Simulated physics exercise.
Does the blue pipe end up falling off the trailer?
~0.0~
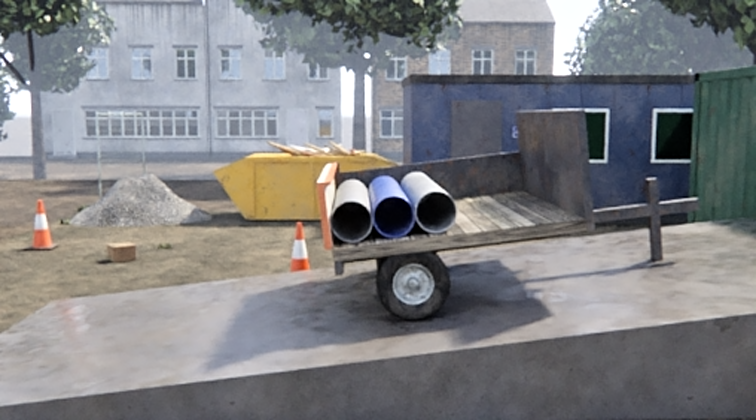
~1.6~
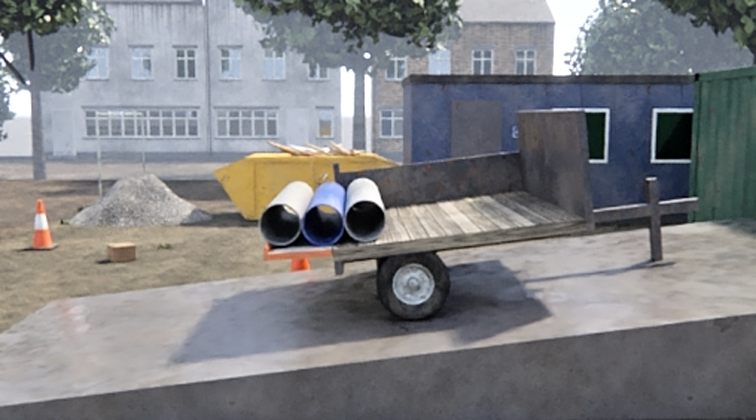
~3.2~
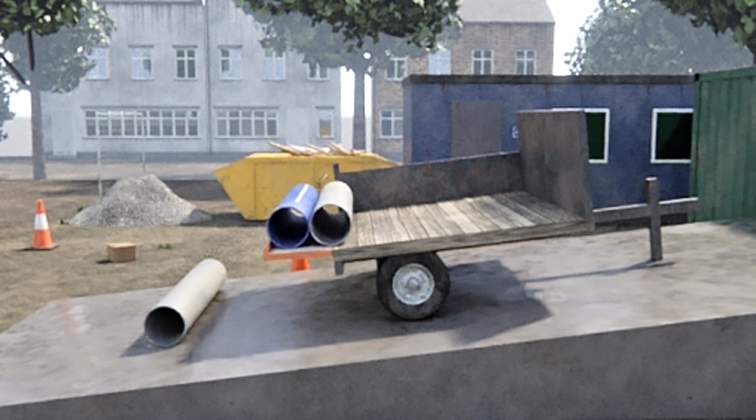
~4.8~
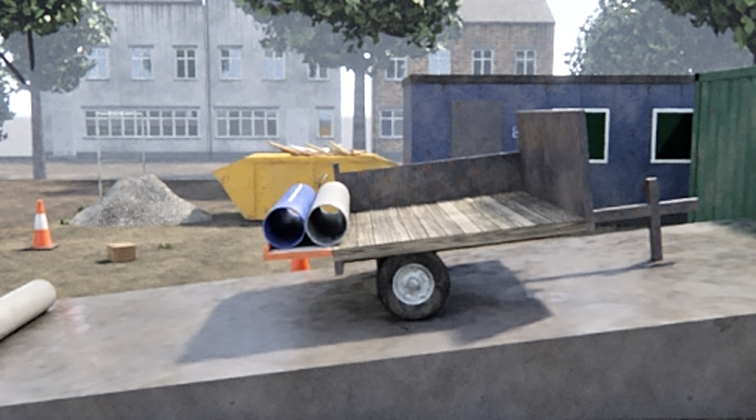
No, the blue pipe stays on the lowered tailgate, next to a pale pipe.
On a building site, a trailer's tailgate drops and three pipes roll left, one falling off.
